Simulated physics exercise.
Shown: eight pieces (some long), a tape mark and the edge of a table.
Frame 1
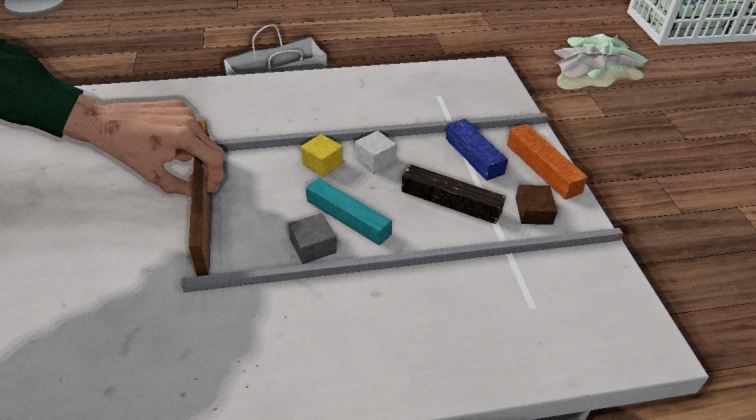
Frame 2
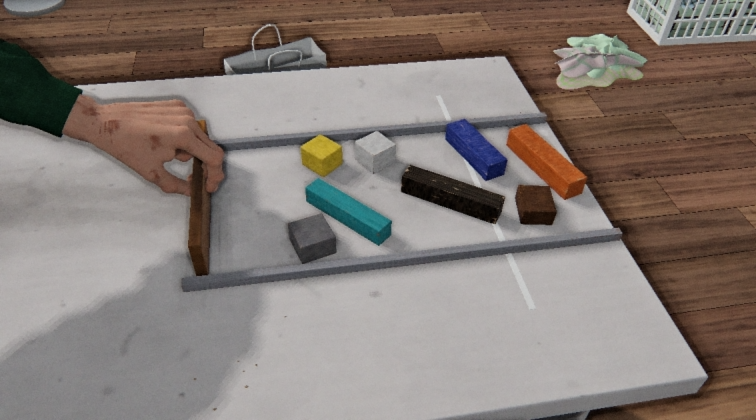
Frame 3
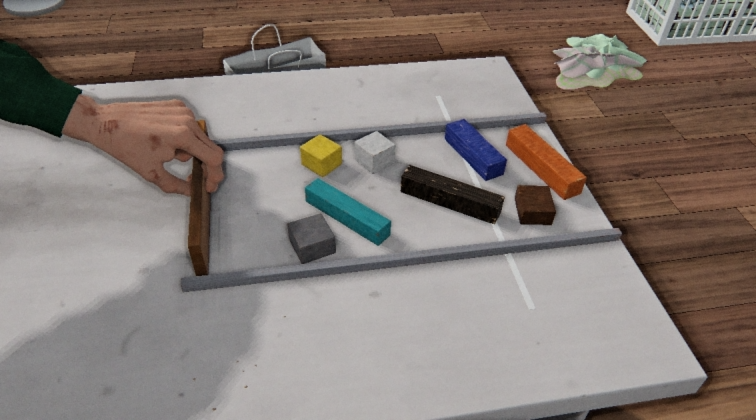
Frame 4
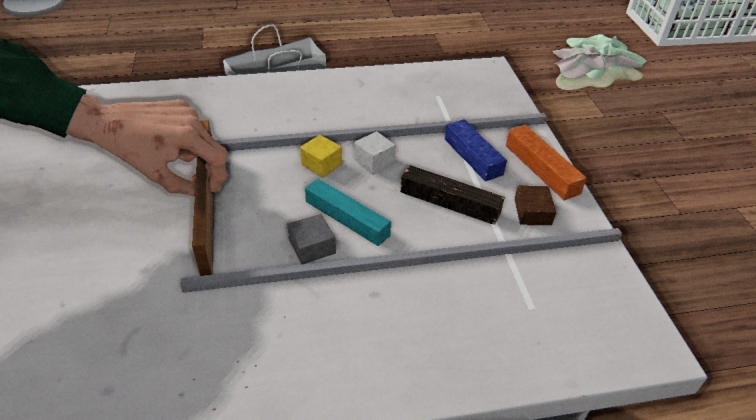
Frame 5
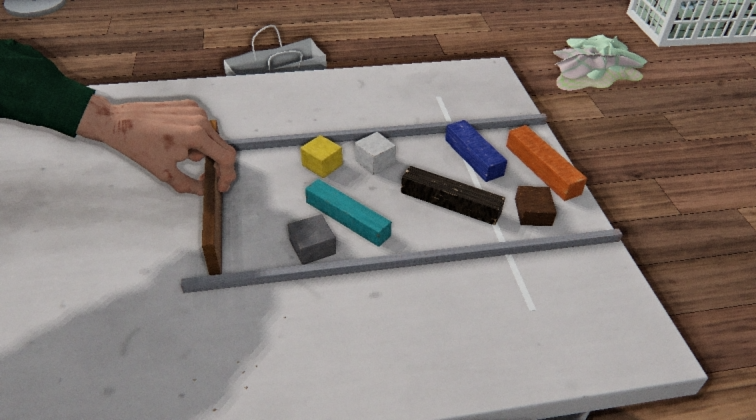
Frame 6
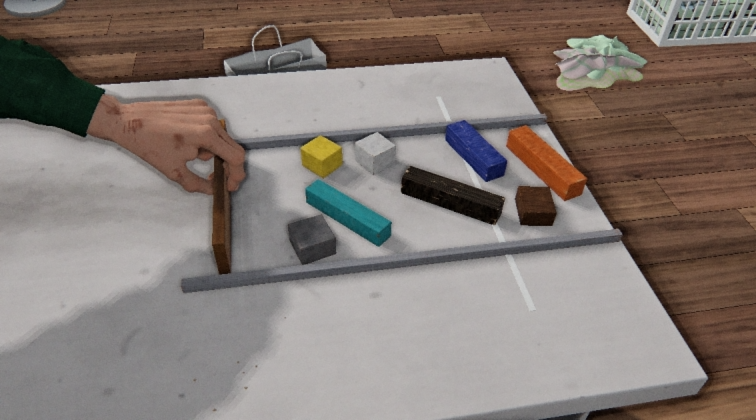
At first, a hand holds a brown board upright between two grey rails on a pale table, left of eight scattered coloured blocks and bars, some lying near a white tape line. Then the hand slides the board slightly to the right, while the pieces stay still and untouched.
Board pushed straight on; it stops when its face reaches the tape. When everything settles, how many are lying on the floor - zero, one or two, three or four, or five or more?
Honestly, none whatsoever fall.
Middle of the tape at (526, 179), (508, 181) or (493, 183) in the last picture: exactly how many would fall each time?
The counts would be 3, 2 and 1.
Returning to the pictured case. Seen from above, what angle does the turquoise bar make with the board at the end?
Around 30 degrees.
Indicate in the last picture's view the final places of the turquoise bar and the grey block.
The first near (519, 194), the second near (515, 221).
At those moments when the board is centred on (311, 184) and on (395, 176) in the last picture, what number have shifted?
First 3, then 5.
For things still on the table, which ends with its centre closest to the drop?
That would be the orange bar.
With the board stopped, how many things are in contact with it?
That number would be 3.
Soon after, none off yet; orange bar at rest near (545, 161); brown block at rest near (535, 206); blue bar at rest near (475, 150).
In the end, the number that fall off is zero.
